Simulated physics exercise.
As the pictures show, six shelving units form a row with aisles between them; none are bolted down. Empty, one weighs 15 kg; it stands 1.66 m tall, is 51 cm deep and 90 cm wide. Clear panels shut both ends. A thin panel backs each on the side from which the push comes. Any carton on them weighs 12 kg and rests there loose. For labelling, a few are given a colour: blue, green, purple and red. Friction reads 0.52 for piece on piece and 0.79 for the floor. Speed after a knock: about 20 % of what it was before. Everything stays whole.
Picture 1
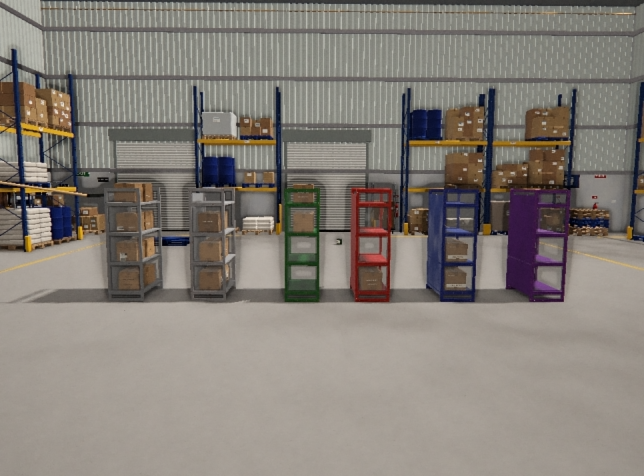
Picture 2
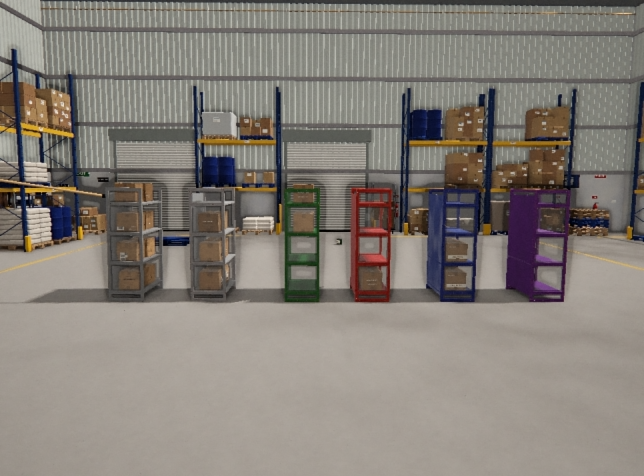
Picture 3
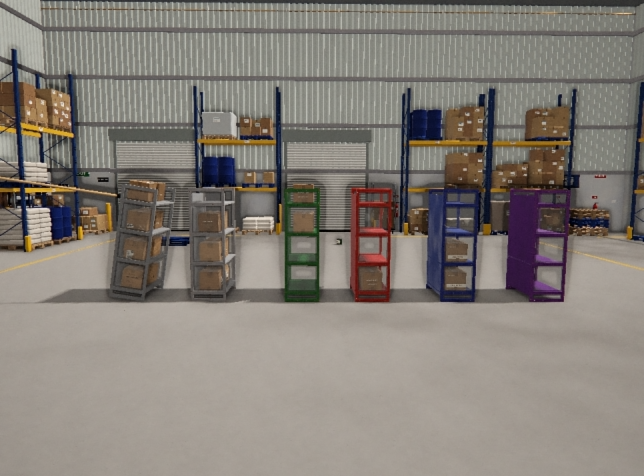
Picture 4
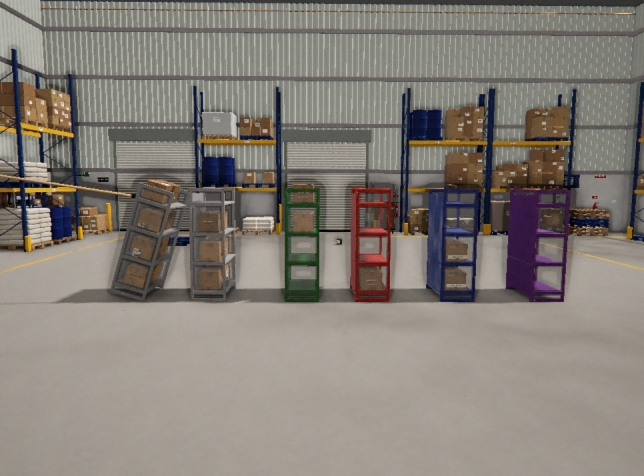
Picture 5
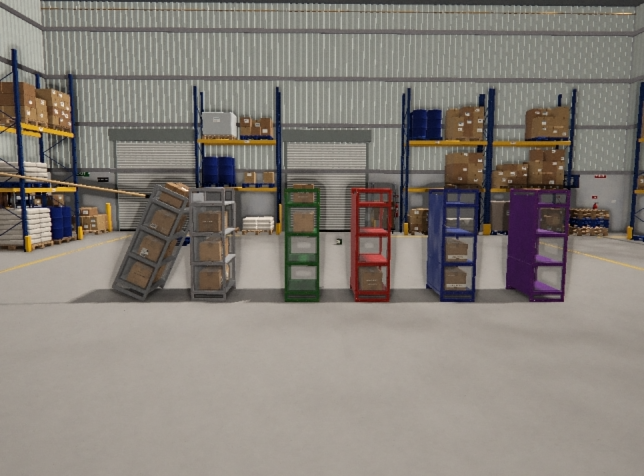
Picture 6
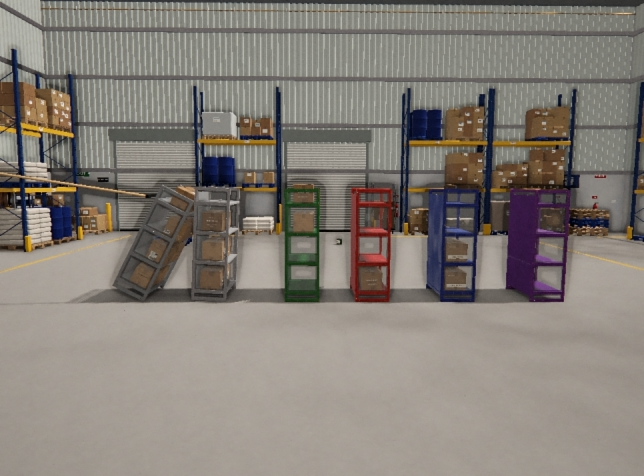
A gray shelving unit loaded with boxes, at the left end of a row in a warehouse, was pushed rightward by a pole and leaned against its gray neighbor, which shifted slightly.
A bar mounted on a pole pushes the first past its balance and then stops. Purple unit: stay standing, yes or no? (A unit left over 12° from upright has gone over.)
No.
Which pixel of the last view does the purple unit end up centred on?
At about (609, 279).
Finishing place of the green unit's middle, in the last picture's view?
Near (360, 254).
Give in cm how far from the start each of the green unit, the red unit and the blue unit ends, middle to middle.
Green 90, red 90, blue 110.
Then, 0.46 s past the last view, 6 cartons spilt or dropped; 1 of the 5 other units over; purple unit unmoved.
Then, 0.98 s past the last view, 8 cartons spilt or dropped; 1 of the 5 other units over; purple unit unmoved; green unit 4° from how it stood.
Then, 1.74 s past the last view, 10 cartons spilt or dropped; 3 of the 5 other units over; purple unit unmoved; green unit 35° from how it stood.
Then, 2.62 s past the last view, 16 cartons spilt or dropped; 5 of the 5 other units over; purple unit 15° from how it stood; green unit 58° from how it stood.
In the end, 16 cartons spilt or dropped; 5 of the 5 other units over; purple unit lying flat; blue unit 71° from how it stood; green unit 59° from how it stood. Not one is left standing. From the last view, middles, purple unit near (609, 279), blue unit near (514, 262).
